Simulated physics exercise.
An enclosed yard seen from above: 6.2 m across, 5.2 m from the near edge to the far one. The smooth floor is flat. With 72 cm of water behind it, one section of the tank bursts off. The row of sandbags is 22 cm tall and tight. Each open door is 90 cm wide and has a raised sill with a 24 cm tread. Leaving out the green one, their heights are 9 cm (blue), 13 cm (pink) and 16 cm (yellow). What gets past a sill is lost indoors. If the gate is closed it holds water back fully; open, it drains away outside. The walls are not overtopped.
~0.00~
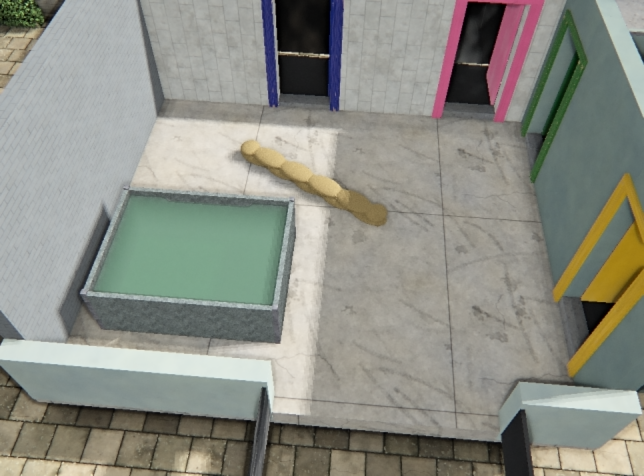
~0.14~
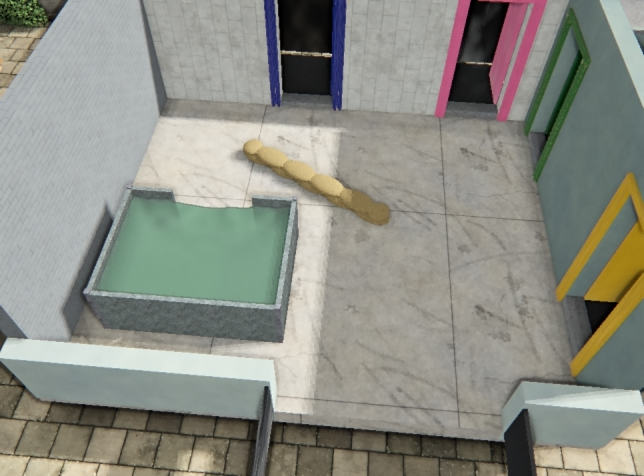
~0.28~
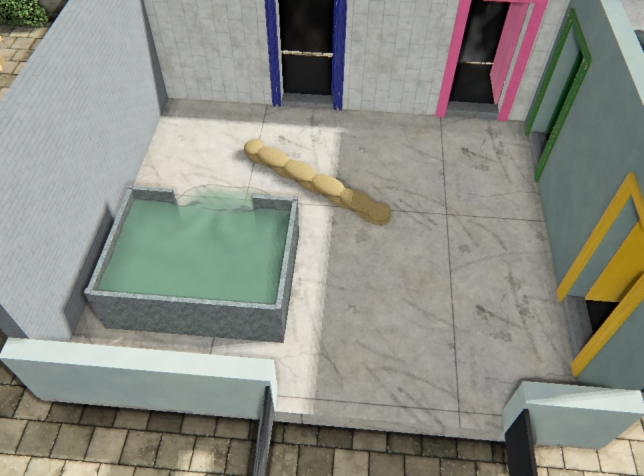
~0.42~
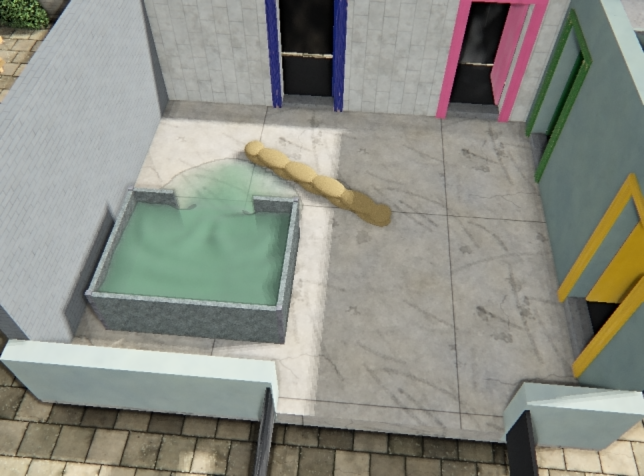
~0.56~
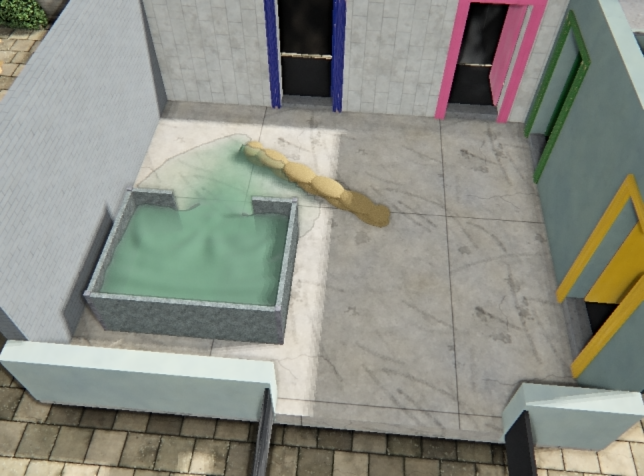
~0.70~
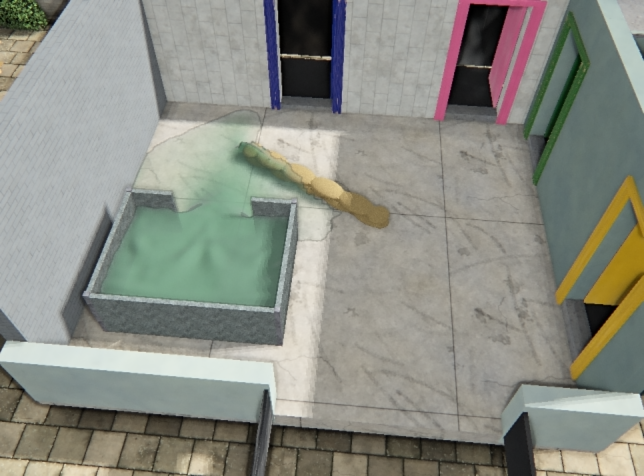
A grey stone tank of green water stands at the left of a walled yard seen from above, on a pale marble-like floor, with a lumpy tan barrier lying diagonally beyond it. Blue and pink doorways line the back wall, green and yellow ones the right. A section of the tank's far side gives way, and water pours out, fanning across the floor towards the back wall and against the barrier's left end.
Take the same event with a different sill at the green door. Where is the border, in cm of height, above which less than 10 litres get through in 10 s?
About 13 cm.
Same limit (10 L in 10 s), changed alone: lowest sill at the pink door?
Roughly 8.0 cm at pink.
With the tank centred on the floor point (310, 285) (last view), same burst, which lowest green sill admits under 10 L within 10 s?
About 10.5 cm.
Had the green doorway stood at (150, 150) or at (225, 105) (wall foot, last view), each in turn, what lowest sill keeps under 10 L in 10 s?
About 23 and 34 cm.
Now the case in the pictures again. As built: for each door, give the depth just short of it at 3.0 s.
Depths in cm: Blue 12, green 0, pink 3, yellow 0.
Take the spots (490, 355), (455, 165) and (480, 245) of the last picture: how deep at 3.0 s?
Roughly 0, 1 and 0 cm, in turn.
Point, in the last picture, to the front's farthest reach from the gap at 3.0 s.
Around (500, 128).
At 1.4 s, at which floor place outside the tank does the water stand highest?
At about (166, 106).
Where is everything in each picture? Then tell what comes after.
In the first picture, still water, 72 cm deep, in the tank at (196, 247); the green door at (549, 107) is dry.
In the second picture, water pours out on the far side and has run 0.4 m, to a hidden place; about 11 cm deep outside, 72 cm at the back.
In the third picture, the gap is on the far side, the front 0.8 m out at (209, 188); the back of the tank holds 72 cm.
In the fourth picture, the front is at (221, 162), 1.4 m from the gap on the far side; 2.3 m2 of floor is wet, 67 cm left at the back.
In the fifth picture, water pours out on the far side and has run 2.0 m, to (234, 138); about 7 cm deep outside, 61 cm at the back.
In the sixth picture, the front is at (240, 113), 2.7 m from the gap on the far side; 4.7 m2 of floor is wet, 61 cm left at the back; the green door at (551, 109), 5.1 m from the gap, is still 3.5 m from the nearest water.
After 1.4 s water covers 25 % of the floor, deepest (57 cm) near (166, 106); it has not reached the green door.
After 3.0 s water covers 50 % of the floor, deepest (30 cm) near (169, 127); it has not reached the green door.
After 10.0 s water covers 95 % of the floor, deepest (12 cm) near (555, 301); 7 cm at the green door, 17 litres in over its 12 cm sill.
At the green door as built, the water arrived by 3.8 s and peaked near 16 cm at 5.4 s.
Run again over the same 10 s with other heights there, 21 litres in over 11.5 cm, 0 litres over 16 cm. The limit of 10 litres is kept from about 13 cm up.
